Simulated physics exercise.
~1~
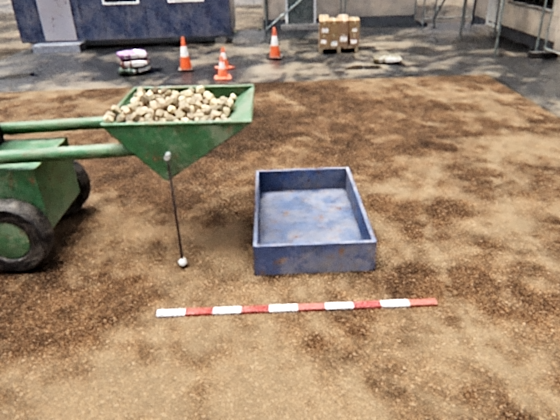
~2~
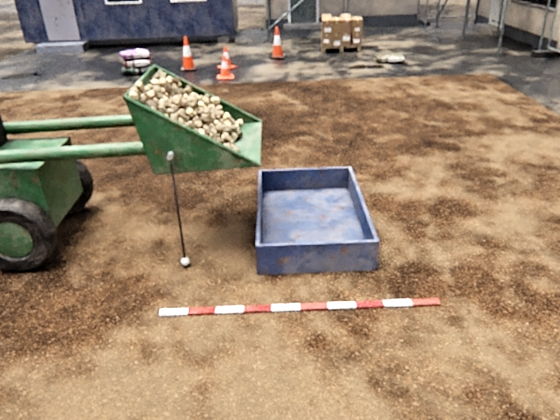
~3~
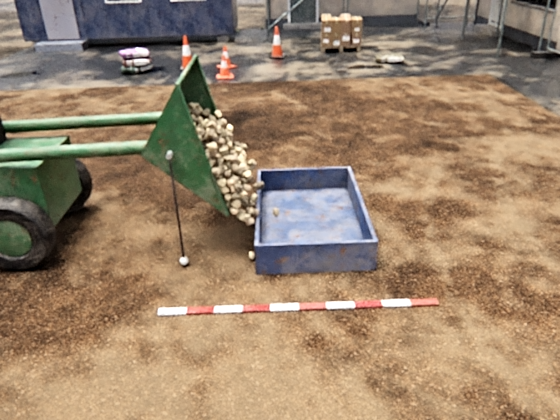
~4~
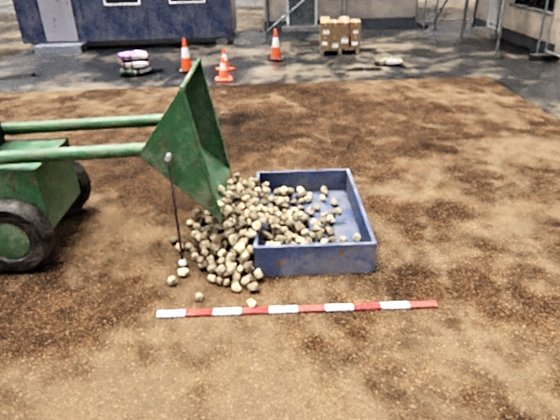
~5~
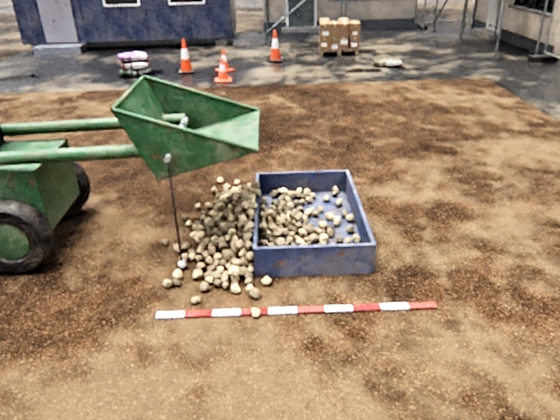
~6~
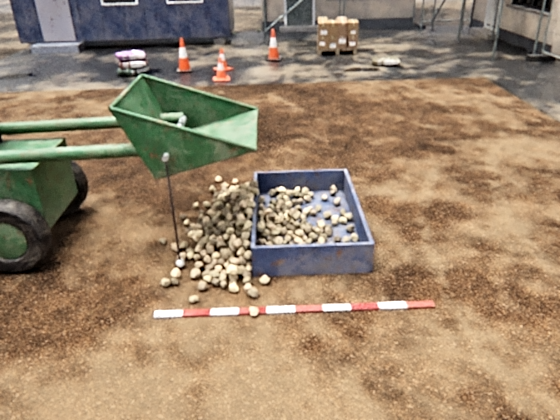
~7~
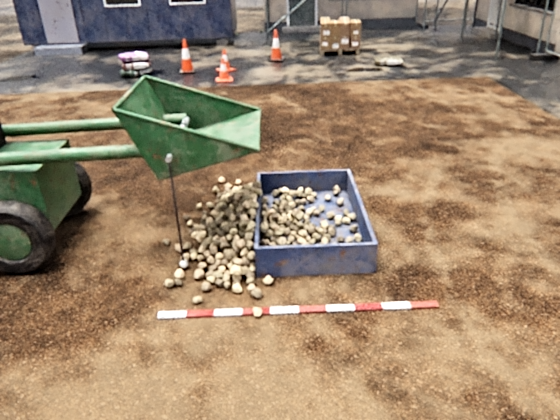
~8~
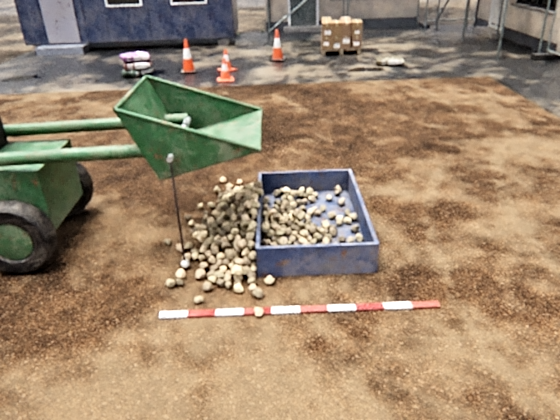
At the start, a green loader on the left holds a raised bucket heaped with pale, rounded-looking stones, beside an open blue bin on brown ground, with a red and white staff lying in front. The bucket tips forward toward the bin, and the stones slide to its lip. As it tilts steeply, they begin to spill over the edge. The load pours down, some landing in the bin but most piling up on the ground just short of it. The emptied bucket then swings back up and stays still, leaving the larger heap outside the bin's left side.
